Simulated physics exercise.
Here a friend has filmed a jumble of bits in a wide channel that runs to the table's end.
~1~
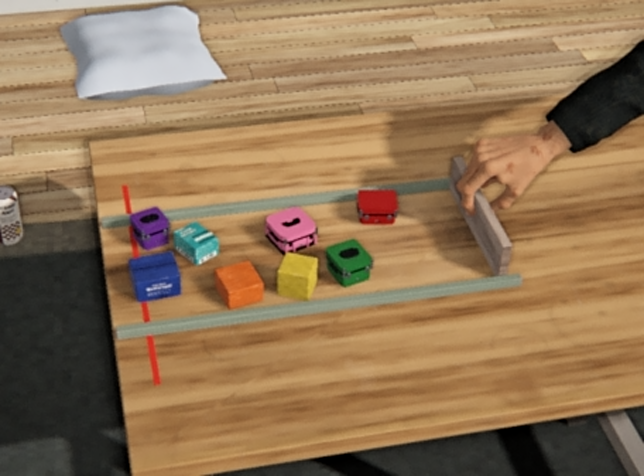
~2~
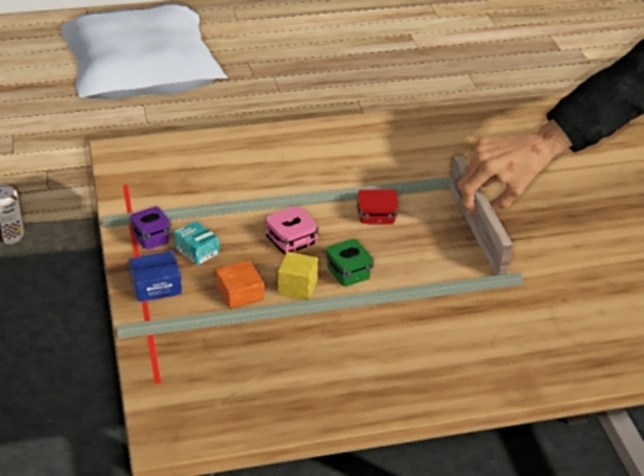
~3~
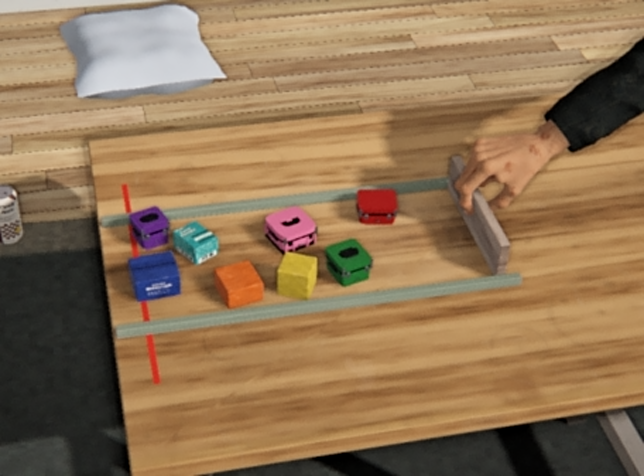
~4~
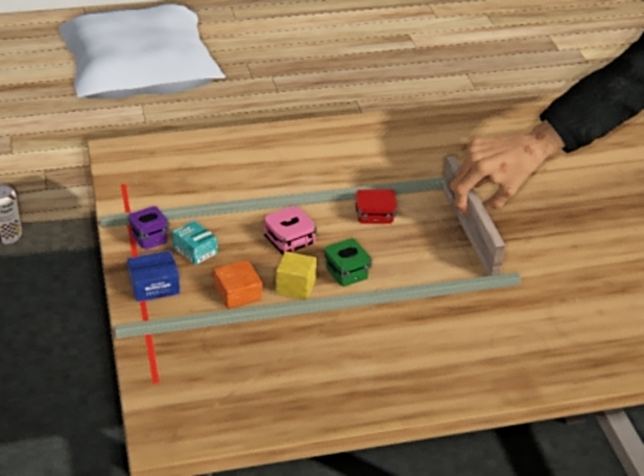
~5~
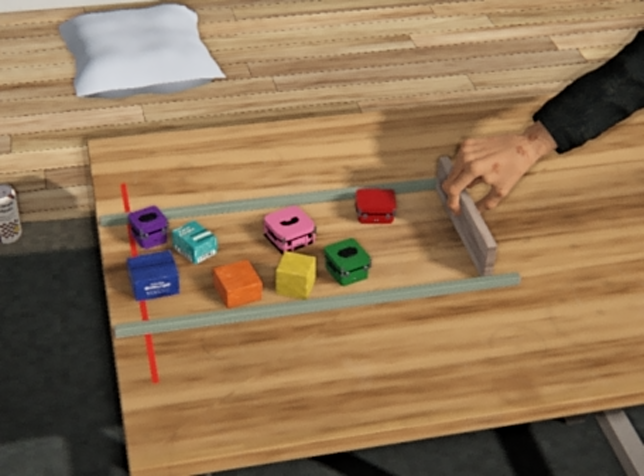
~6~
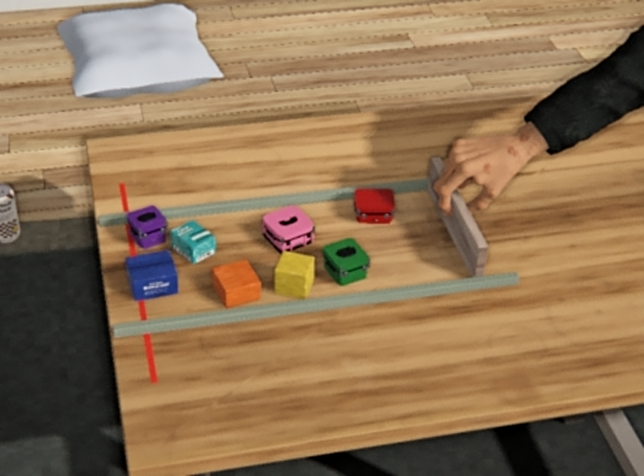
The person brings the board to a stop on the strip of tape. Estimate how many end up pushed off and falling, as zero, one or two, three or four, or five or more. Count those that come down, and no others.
Five or more end up falling off.
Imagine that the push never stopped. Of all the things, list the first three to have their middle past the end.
Those three are the blue box, the orange block and the turquoise box, in that order.
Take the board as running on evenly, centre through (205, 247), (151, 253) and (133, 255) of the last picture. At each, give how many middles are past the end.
Going through the three places, I get 1, 5 and 6.
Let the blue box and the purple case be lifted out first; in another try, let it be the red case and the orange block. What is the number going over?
First try: 4 fallen; other try: 4.
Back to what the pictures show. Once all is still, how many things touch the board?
The number is 2.
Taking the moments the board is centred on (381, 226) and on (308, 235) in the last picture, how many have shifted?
The first count is 1, and then it's 5.
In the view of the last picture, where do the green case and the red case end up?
Roughly (122, 290), and the other roughly (111, 237).
A little later, none off yet; blue box at rest near (152, 275); purple case at rest near (147, 228); turquoise box at rest near (193, 242).
Next, none off yet; blue box moving near (148, 278); purple case at rest near (147, 228); turquoise box shifted about its own width near (171, 248).
Later still, one off so far; blue box dropping; purple case shifted about its own width near (125, 228); turquoise box shifted well along near (111, 255).
When it is over, the number that fall off is five or more; down, pink case, yellow block, orange block, turquoise box, purple case and blue box.
